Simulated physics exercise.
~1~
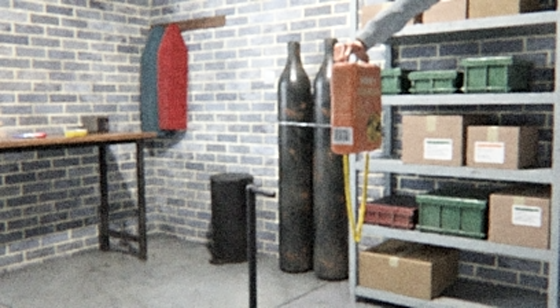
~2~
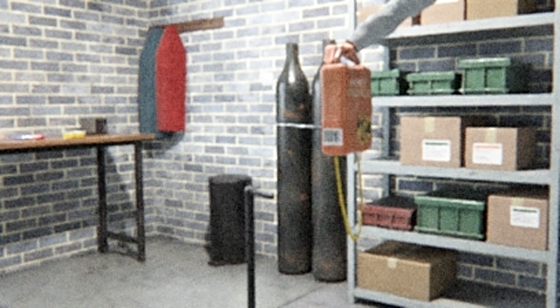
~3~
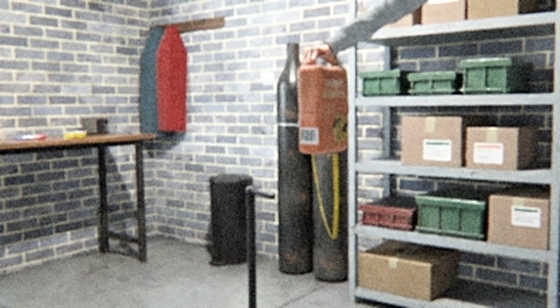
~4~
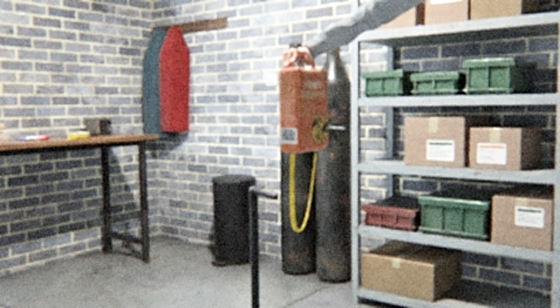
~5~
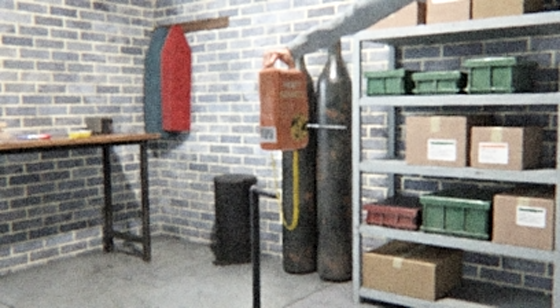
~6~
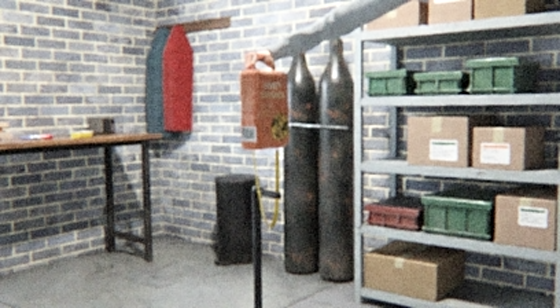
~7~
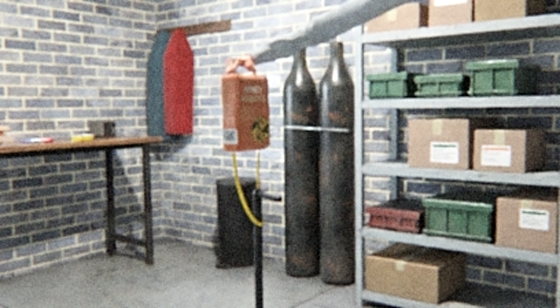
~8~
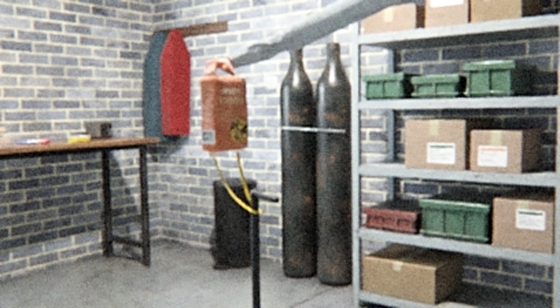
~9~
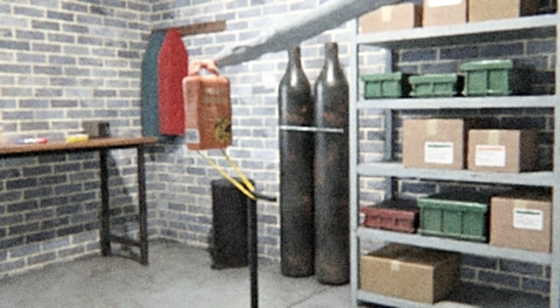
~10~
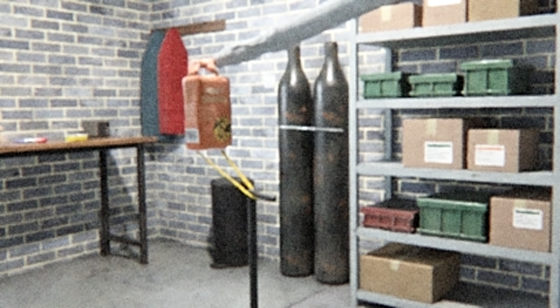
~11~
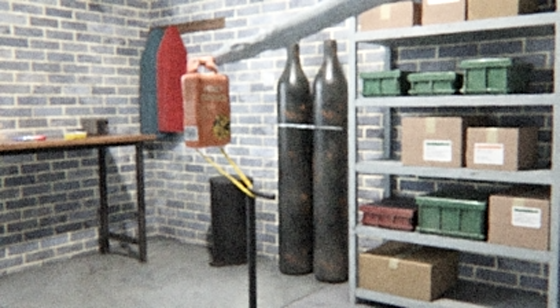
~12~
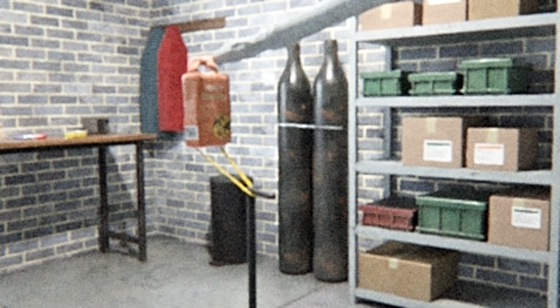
The clip shows a hand carrying an orange sack steadily left past dark cylinders beside shelves in a brick-walled room, a yellow ribbon loop dangling below. The sack passes over a hooked post, the loop catches and pulls tight, and the hand stops with the sack held just beyond it.
